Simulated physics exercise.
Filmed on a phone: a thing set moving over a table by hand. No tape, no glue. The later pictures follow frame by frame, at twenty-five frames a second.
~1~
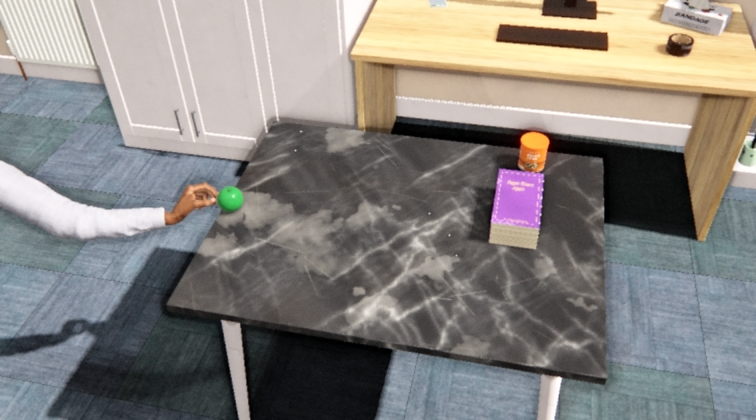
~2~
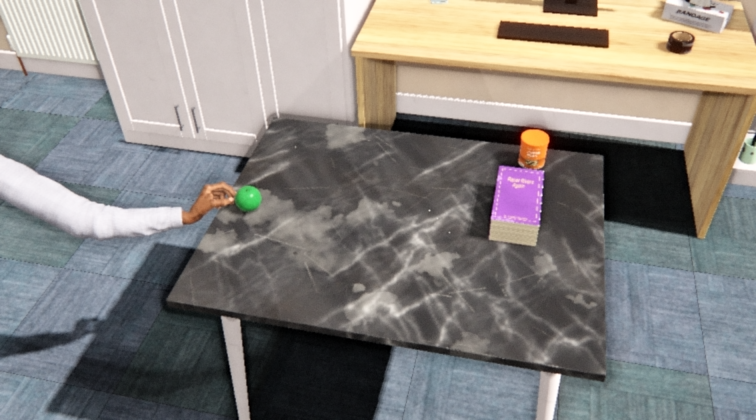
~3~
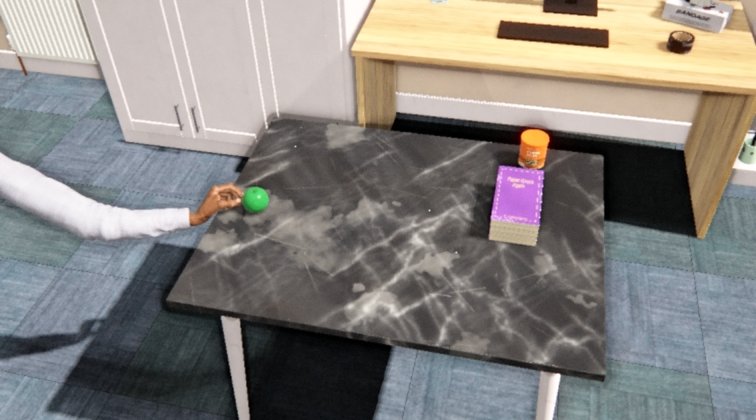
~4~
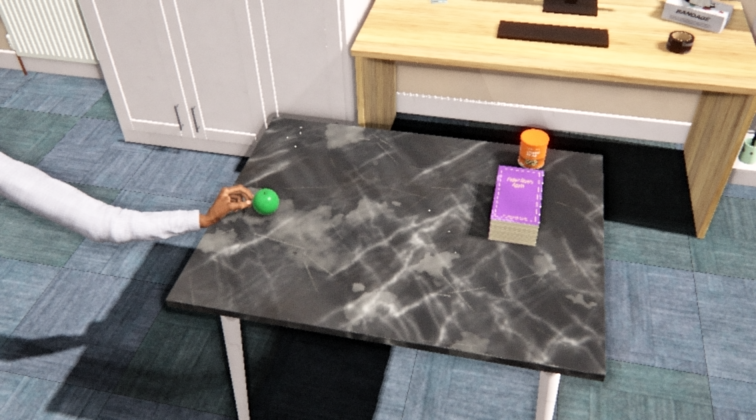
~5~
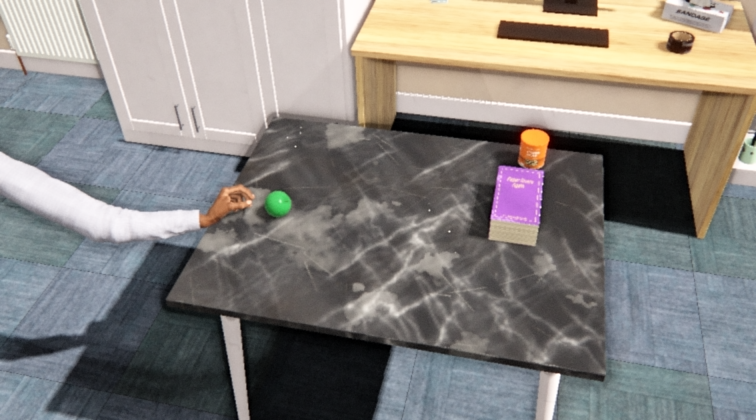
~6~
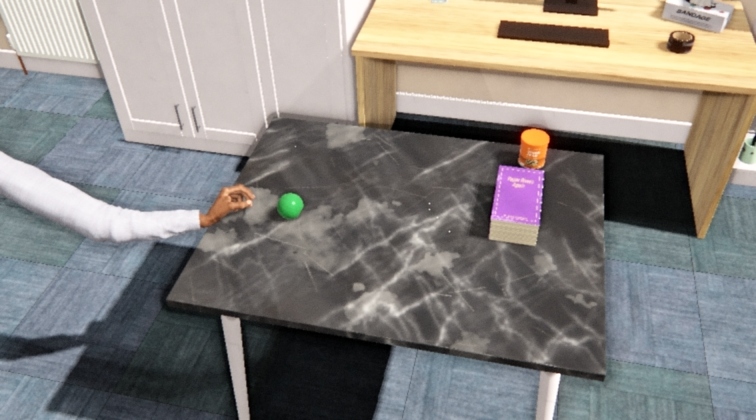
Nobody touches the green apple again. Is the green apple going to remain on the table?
The green apple drops to the floor.
Then, 0.30 s past the last view, green apple displaced well along near (382, 224).
Then, 0.70 s past the last view, green apple displaced well along near (509, 249).
Then, 1.10 s past the last view, green apple now off the table.
Then, 1.40 s past the last view, things are still on the move.
Finally, off the table, green apple.
